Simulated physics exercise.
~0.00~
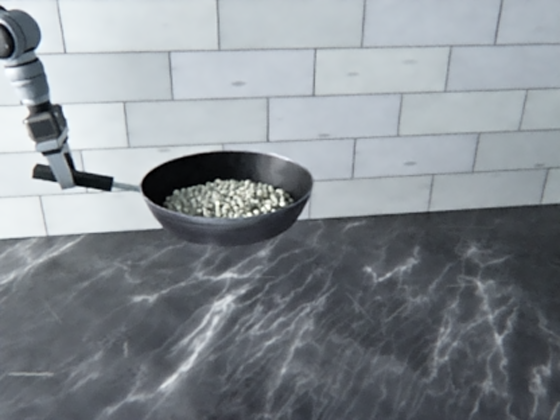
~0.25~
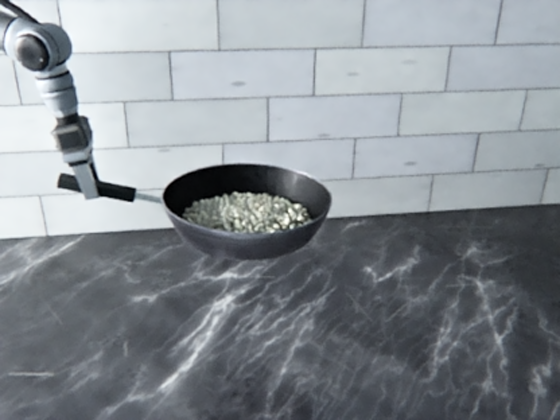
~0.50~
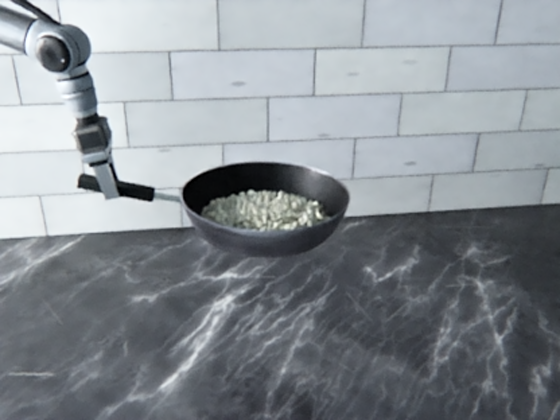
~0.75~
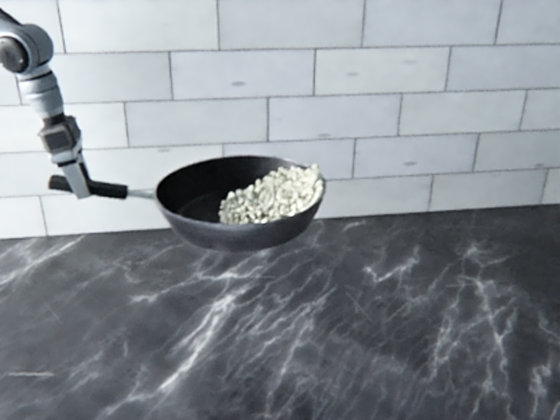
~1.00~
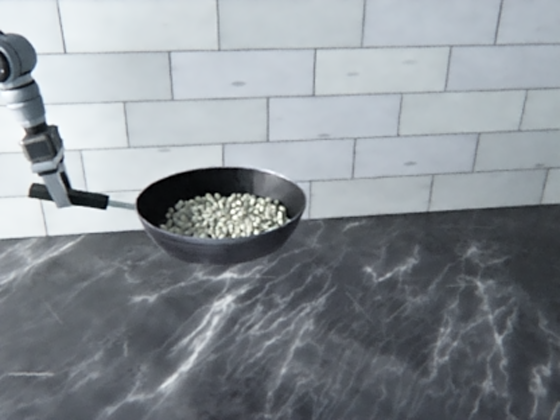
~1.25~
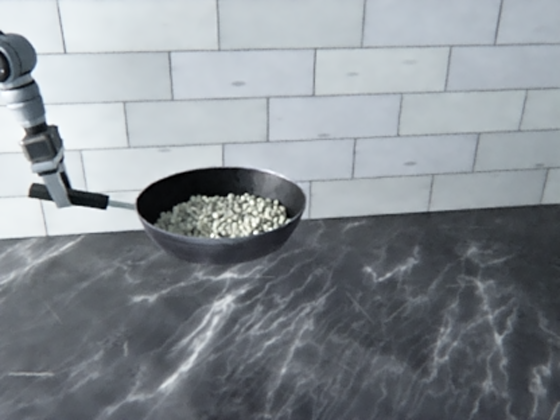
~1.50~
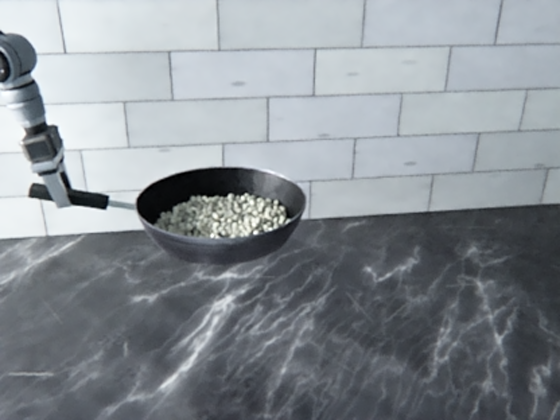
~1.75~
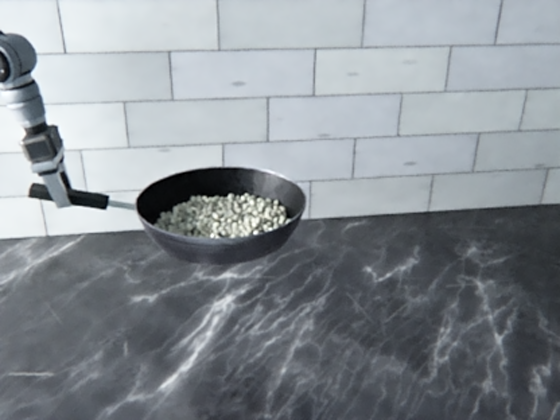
A dark frying pan holding a heap of small whitish pieces moves in the grip of a grey and white robot arm at the left, above a black marbled counter with white veins. Behind it stands a wall of pale tiles, all seen from a fixed, slightly raised view. The arm carries the pan a short way right and slightly down, then draws it back left. The pieces surge to the right side and pile up against the rim. As the pan settles farther left, they slump back across its base, and everything rests still, the heap inside.
